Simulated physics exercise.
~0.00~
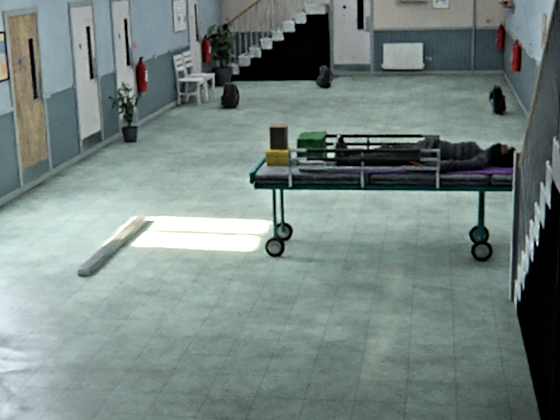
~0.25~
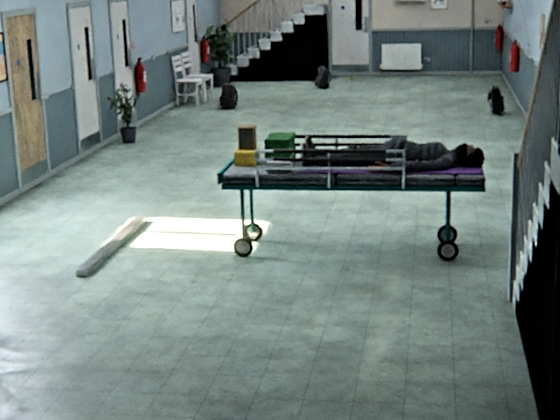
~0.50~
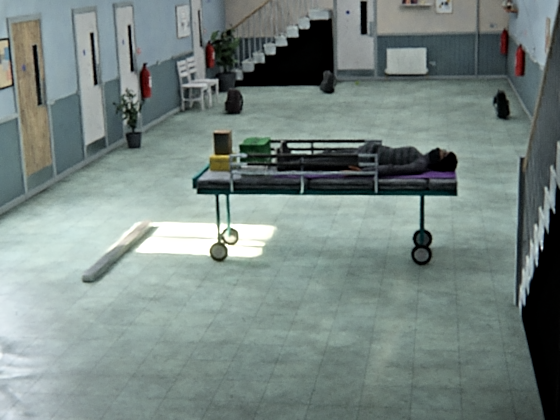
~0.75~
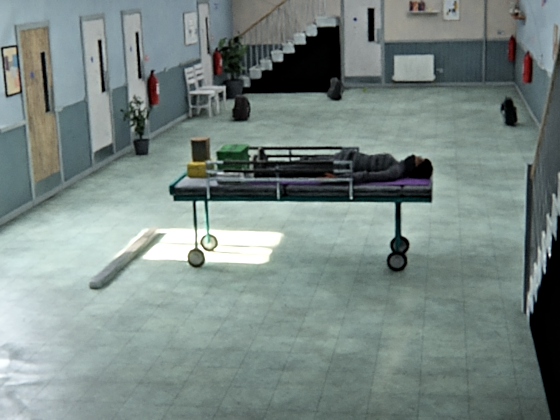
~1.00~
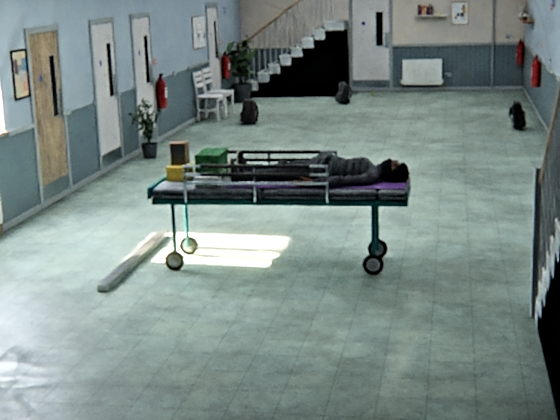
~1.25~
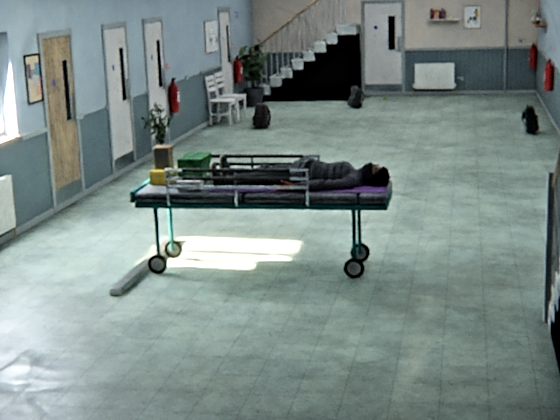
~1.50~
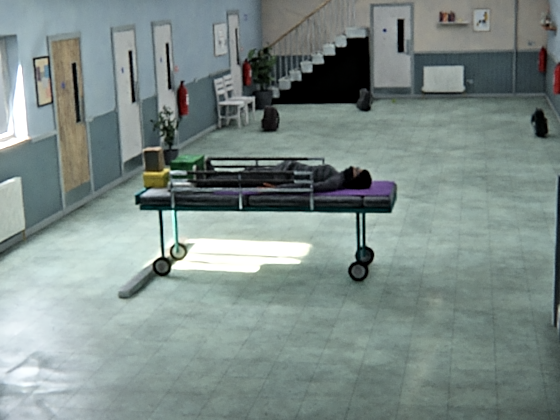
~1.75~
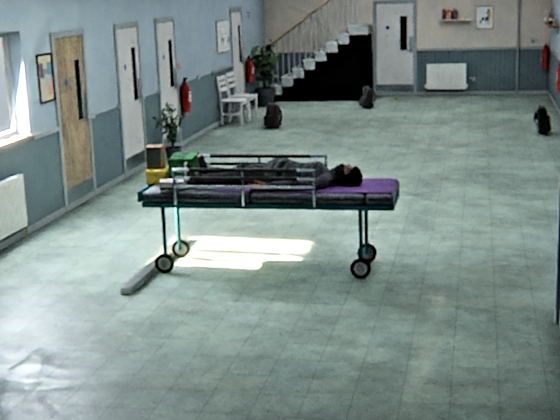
A person lying on a wheeled gurney rolls left, then slides toward the boxes as it stops.
